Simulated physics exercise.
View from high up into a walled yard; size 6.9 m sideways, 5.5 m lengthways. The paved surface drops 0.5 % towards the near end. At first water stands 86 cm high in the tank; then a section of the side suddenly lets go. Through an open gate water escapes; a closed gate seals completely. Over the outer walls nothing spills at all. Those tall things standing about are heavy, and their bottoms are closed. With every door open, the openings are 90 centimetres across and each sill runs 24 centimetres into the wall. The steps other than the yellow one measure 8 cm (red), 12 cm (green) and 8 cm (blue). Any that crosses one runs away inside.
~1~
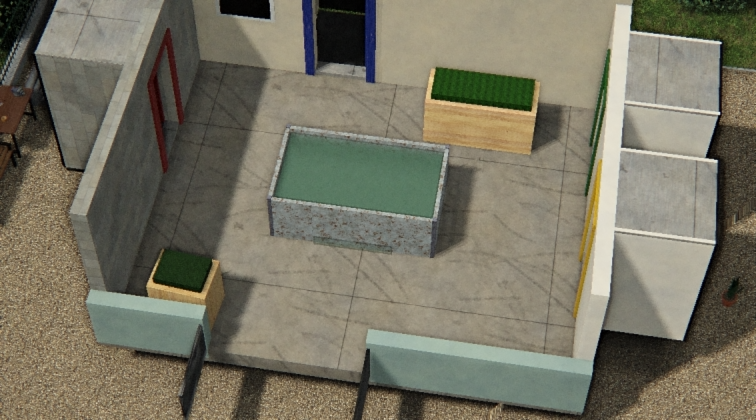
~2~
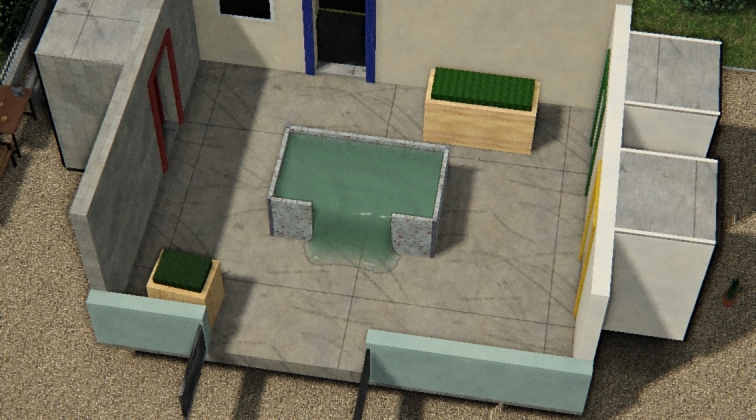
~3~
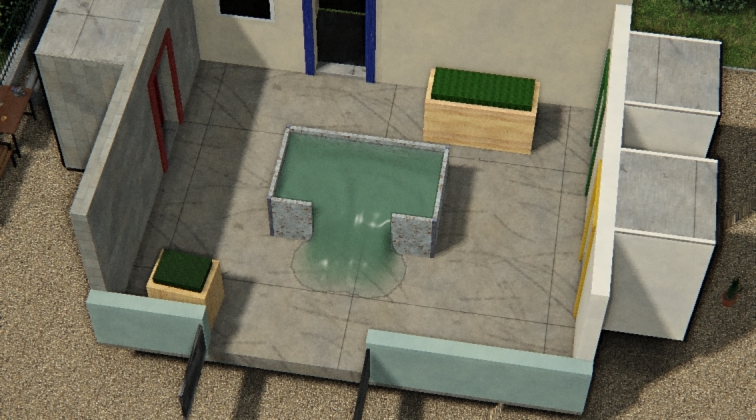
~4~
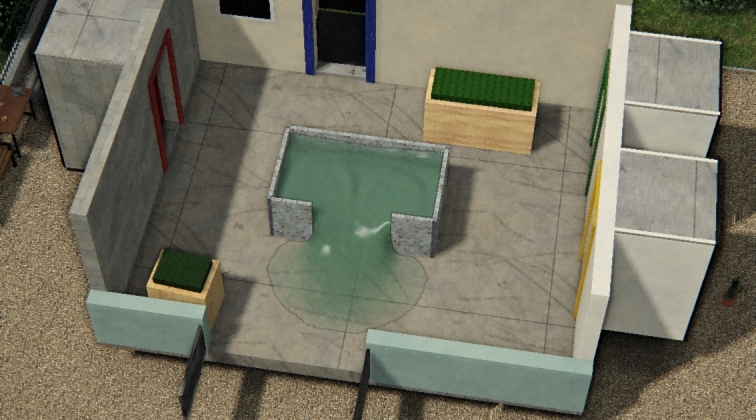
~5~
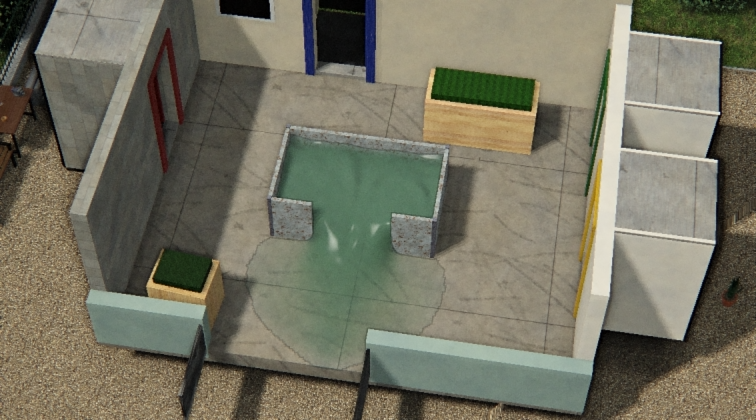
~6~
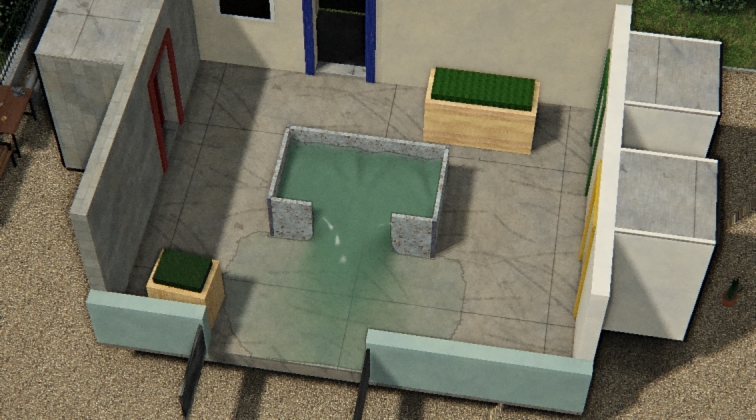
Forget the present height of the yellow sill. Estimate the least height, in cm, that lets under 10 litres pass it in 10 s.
I would say 6 cm.
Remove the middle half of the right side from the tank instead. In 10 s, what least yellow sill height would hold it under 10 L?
Near 30 cm.
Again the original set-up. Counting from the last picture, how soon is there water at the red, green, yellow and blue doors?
Red not within the 10 s, green 2.4 s, yellow 1.6 s, blue 7.0 s.
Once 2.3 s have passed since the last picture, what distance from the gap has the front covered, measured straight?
About 4.0 m.
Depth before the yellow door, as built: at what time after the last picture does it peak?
Approximately 2.6 s.
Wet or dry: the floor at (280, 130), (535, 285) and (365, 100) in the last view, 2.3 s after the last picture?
In order: Untouched, soaked, untouched.
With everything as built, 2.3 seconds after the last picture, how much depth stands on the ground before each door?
Depths in cm - red: 0, green: 0, yellow: 10, blue: 0.
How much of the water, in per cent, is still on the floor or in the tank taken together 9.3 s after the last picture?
Around 36 percent is still there.
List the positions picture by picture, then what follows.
In the first picture, still water, 86 cm deep, in the tank at (360, 176); the yellow door at (587, 248) is dry.
In the second picture, the gap is at (352, 231), the front 0.4 m out at (315, 260); the back of the tank holds 86 cm.
In the third picture, the gap is at (352, 233), the front 0.9 m out at (321, 287); the back of the tank holds 79 cm.
In the fourth picture, water pours out at (352, 234) and has run 1.6 m, to (320, 324); about 10 cm deep outside, 73 cm at the back.
In the fifth picture, water pours out at (352, 234) and has run 2.2 m, to a hidden place; about 7 cm deep outside, 71 cm at the back.
In the sixth picture, the gap is at (352, 233), the front 2.3 m out at a hidden place; the back of the tank holds 64 cm; 1.9 m in a straight line remain to the yellow door at (587, 248).
Then, 0.7 s after the last picture water covers 25 % of the floor, deepest (41 cm) near (374, 360); it has not reached the yellow door.
Then, 2.3 s after the last picture water covers 35 % of the floor, deepest (24 cm) near (567, 387); 10 cm at the yellow door, 0 litres in over its 27 cm sill.
Then, 9.3 s after the last picture water covers 80 % of the floor, deepest (6 cm) near (526, 215); 3 cm at the yellow door, 0 litres in over its 27 cm sill.
At the yellow door as built, the water peaked near 10 cm, 2.5 s after the last picture.
Run again over the same 10 s with other heights there, 13 litres in over 5.5 cm, 4 litres over 7.5 cm. The limit of 10 litres is kept from about 6 cm up.
